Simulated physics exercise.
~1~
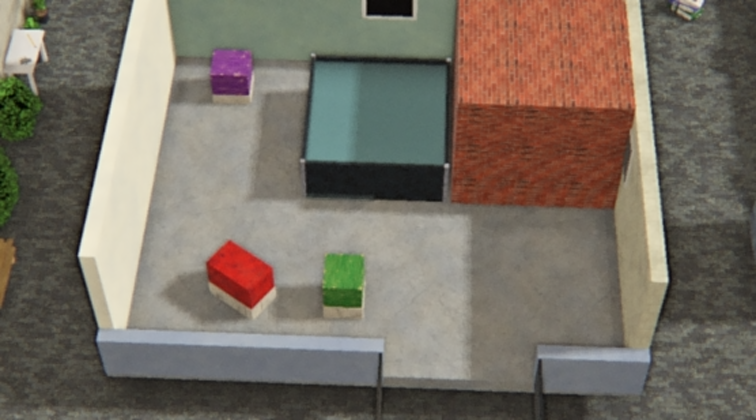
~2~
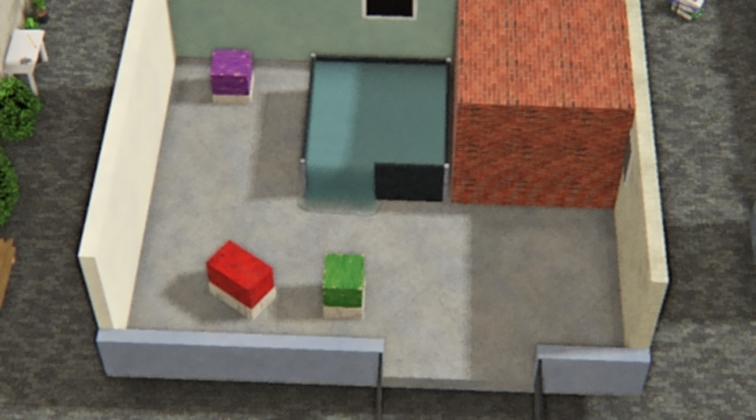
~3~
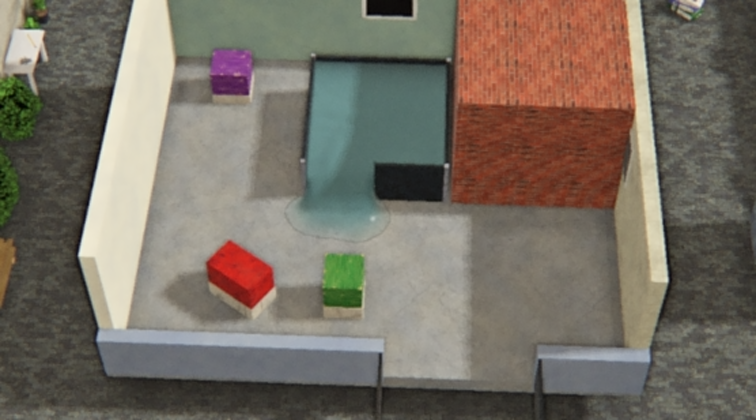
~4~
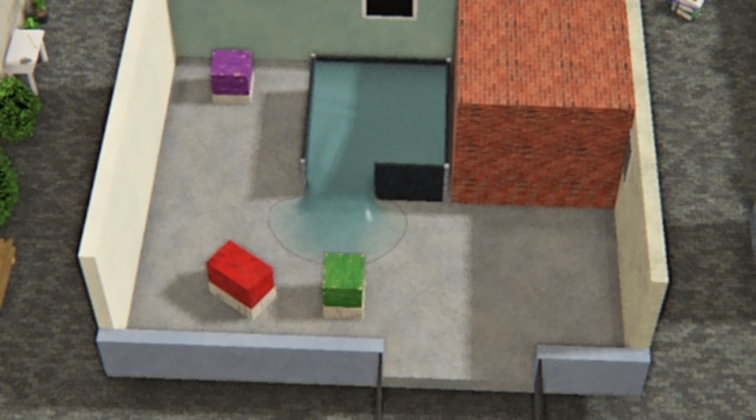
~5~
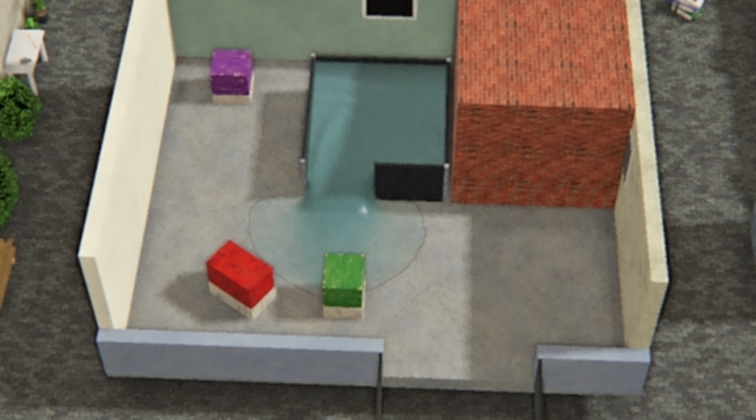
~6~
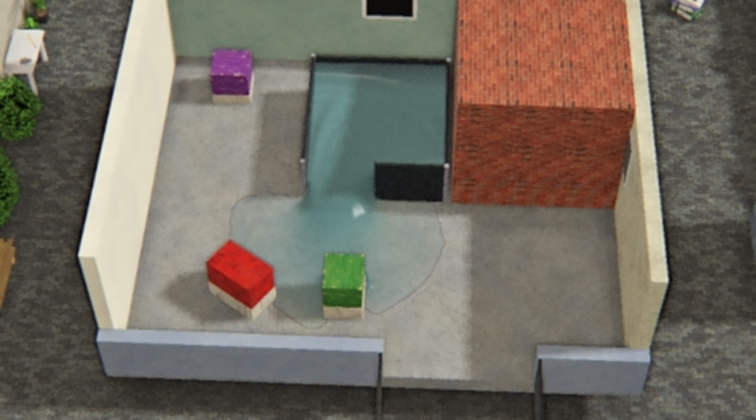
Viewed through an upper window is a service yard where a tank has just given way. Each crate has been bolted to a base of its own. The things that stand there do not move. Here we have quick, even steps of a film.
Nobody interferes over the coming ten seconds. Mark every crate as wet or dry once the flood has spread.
Red crate: Wet, green crate: Wet, purple crate: Dry.
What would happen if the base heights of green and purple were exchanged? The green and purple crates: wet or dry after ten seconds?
Result - green crate: Hit; purple crate: Untouched.
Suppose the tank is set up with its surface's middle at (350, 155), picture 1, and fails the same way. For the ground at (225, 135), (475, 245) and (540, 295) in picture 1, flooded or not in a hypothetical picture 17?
Untouched, submerged, submerged.
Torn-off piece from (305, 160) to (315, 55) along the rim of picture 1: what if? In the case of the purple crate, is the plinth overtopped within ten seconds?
Note: Purple crate gets reached.
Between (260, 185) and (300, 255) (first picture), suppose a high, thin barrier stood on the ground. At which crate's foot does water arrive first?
The crate marked green.
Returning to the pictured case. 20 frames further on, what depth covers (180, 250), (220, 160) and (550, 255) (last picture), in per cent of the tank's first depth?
Estimate: 16, 0, 2 %.
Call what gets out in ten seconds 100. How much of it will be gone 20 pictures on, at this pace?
Share gone: About 40 %.
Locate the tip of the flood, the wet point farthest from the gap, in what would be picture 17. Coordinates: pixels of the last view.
The front tops out at about (580, 371).
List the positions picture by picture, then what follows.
The open tank at (378, 113) is whole and still, in the first picture.
The front is at (301, 199), out from the gap at (340, 183), in the second picture.
Water pours out at (340, 186) and has run to (371, 235), in the third picture.
The front is at a hidden place, out from the gap at (340, 187), in the fourth picture.
The front is at (313, 290), out from the gap at (340, 187), in the fifth picture.
The front is at (307, 323), out from the gap at (340, 187), in the sixth picture.
A moment on, water covers 30 % of the floor; the red crate water round its plinth, the green crate water round its plinth, the purple crate not reached.
Next, water covers 45 % of the floor; the red crate water round its plinth, the green crate water round its plinth, the purple crate not reached.
Then, water covers 65 % of the floor; the red crate water round its plinth, the green crate water round its plinth, the purple crate not reached.
Later, water covers 85 % of the floor; the red crate water round its plinth, the green crate water round its plinth, the purple crate water round its plinth.
In the end, water covers 100 % of the floor; the red crate was topped, the green crate was topped, the purple crate stayed above the water.
